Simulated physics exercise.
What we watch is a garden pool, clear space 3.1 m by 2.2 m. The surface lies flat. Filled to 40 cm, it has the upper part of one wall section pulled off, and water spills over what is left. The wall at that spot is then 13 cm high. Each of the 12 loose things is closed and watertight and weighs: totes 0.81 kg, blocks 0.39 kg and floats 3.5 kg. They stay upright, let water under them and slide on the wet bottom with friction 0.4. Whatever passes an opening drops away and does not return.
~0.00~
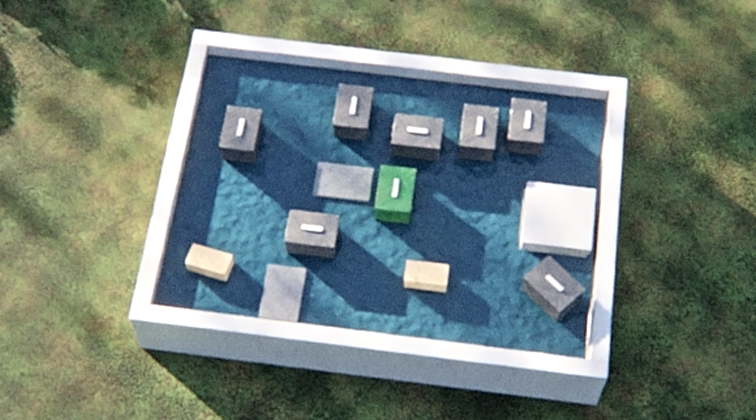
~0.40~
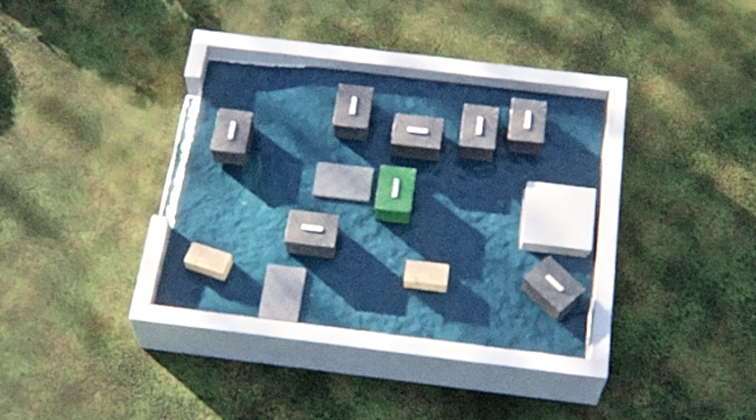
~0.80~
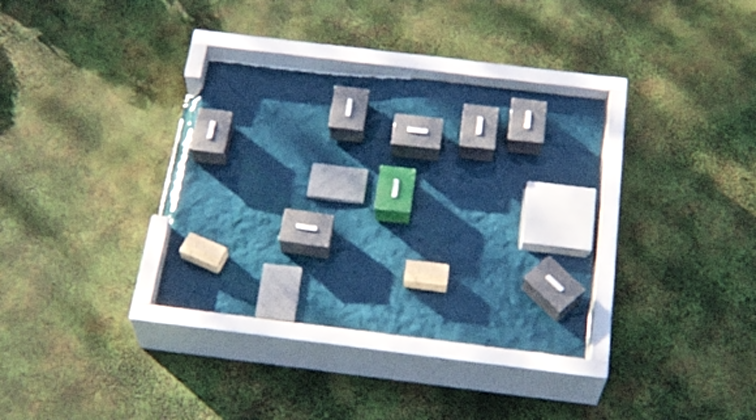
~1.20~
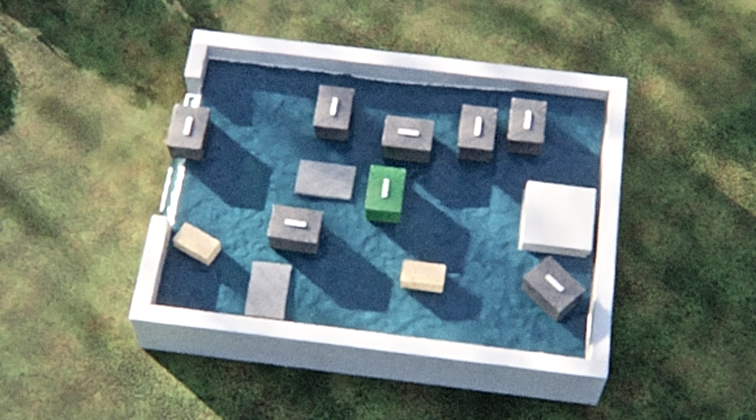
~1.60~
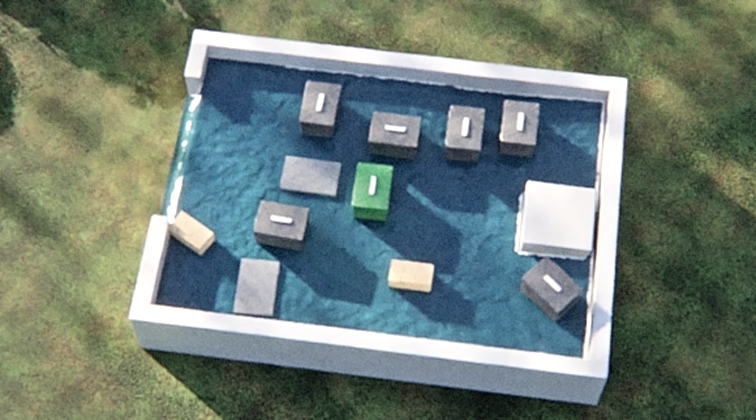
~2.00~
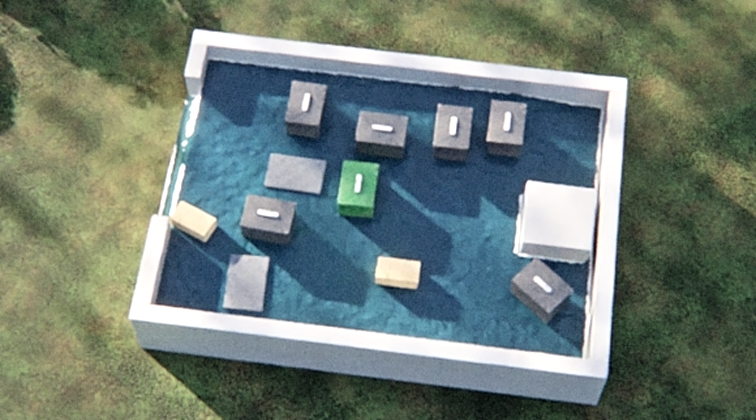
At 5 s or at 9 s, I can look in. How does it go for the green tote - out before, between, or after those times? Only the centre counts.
It gets out after both, or stays.
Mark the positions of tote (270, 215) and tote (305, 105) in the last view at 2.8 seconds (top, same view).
About (242, 206) for the first and (279, 102) for the second.
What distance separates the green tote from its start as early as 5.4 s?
It is about 80 cm out of place by then.
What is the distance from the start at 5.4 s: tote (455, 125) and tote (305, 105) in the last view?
Put simply, 40 cm for the first and 100 cm for the second.
After 2.8 s the green tote is near (336, 182), 0.4 m from its start, afloat; 1 of 12 are out; 11 afloat.
After 5.4 s the green tote is near (299, 175), 0.7 m from its start, afloat; 4 of 12 are out; 8 afloat.
After 8.0 s the green tote is near (257, 165), 1.1 m from its start, afloat; 6 of 12 are out; 6 afloat.
After 12.0 s the green tote is near (209, 156), 1.4 m from its start, afloat; 6 of 12 are out; 6 afloat.
